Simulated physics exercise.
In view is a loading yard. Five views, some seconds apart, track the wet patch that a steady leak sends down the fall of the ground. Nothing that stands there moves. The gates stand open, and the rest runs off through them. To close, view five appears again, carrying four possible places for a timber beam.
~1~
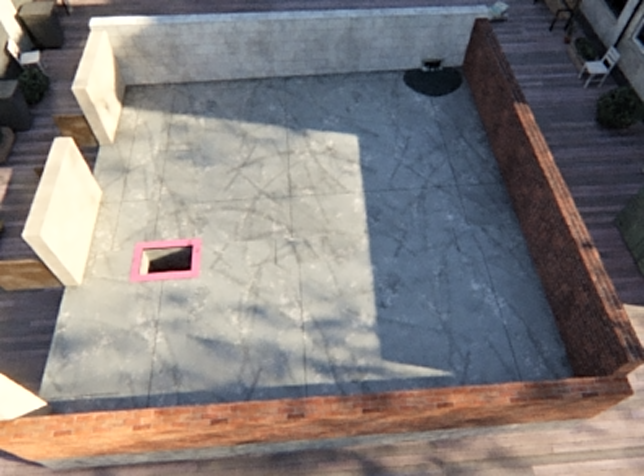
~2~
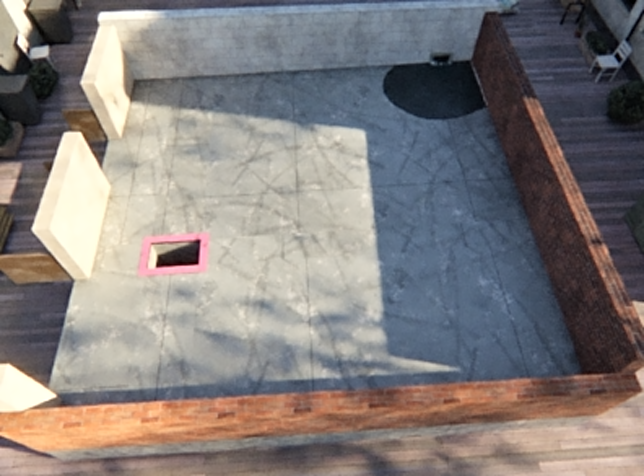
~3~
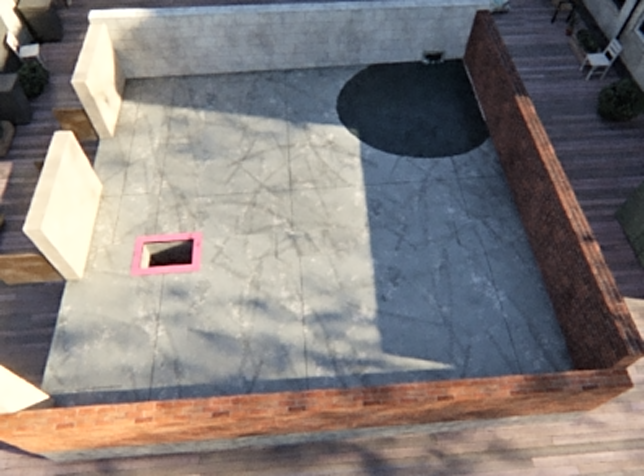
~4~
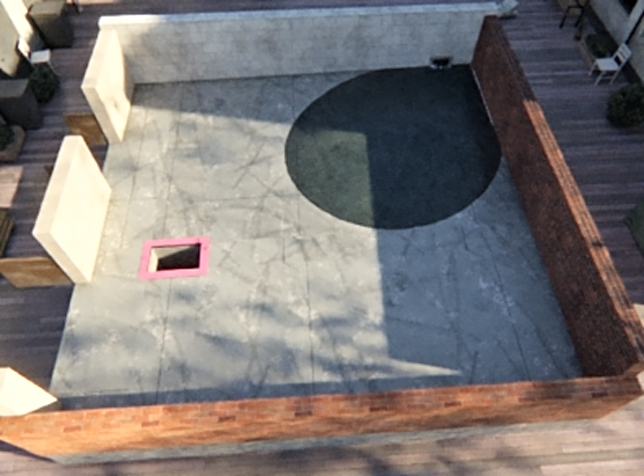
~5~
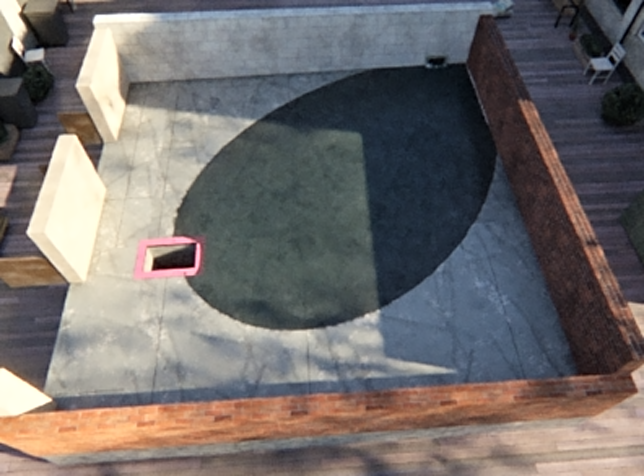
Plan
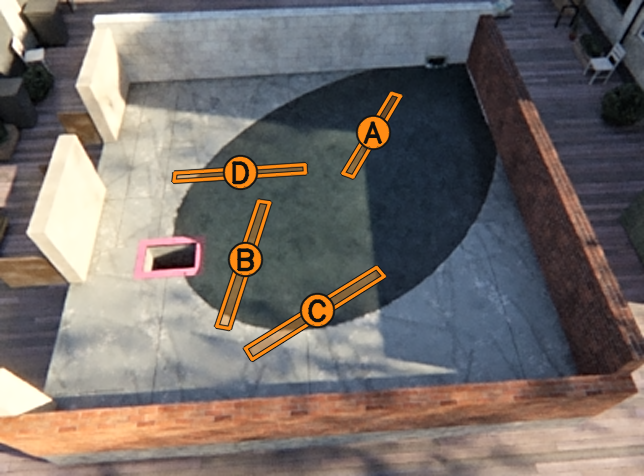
Walled grey yard with a pink-edged pit, a dark wet patch spreading from the upper right corner across much of the floor.
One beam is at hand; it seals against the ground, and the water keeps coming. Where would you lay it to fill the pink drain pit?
Position C.
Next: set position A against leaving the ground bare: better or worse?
Position A is worse.
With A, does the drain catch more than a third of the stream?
No, it does not.
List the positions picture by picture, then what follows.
In the first frame, outfall at (432, 63); pink drain pit at (167, 260); open gate at (68, 342); open gate at (107, 167); 2 % of the ground under water, visible out to (454, 88); pink drain pit still dry.
In the second frame, 6 % of the ground under water, visible out to (455, 116); pink drain pit still dry.
In the third frame, 13 % of the ground under water, visible out to (418, 155); pink drain pit still dry.
In the fourth frame, 25 % of the ground under water, visible out to (311, 198); pink drain pit still dry.
In the fifth frame, 44 % of the ground under water, visible out to (205, 292); pink drain pit still dry.
In orange, A from (347, 175) to (396, 94); B from (223, 327) to (264, 202); C from (248, 353) to (380, 271); D from (174, 177) to (305, 168).
Choosing A, about 14 % of the stream goes into the pink drain pit, about 86 % out by the gates.
Choosing B, about 14 % of the stream goes into the pink drain pit, about 86 % out by the gates.
Choosing C, about 24 % of the stream goes into the pink drain pit, about 76 % out by the gates.
Choosing D, about 15 % of the stream goes into the pink drain pit, about 85 % out by the gates.
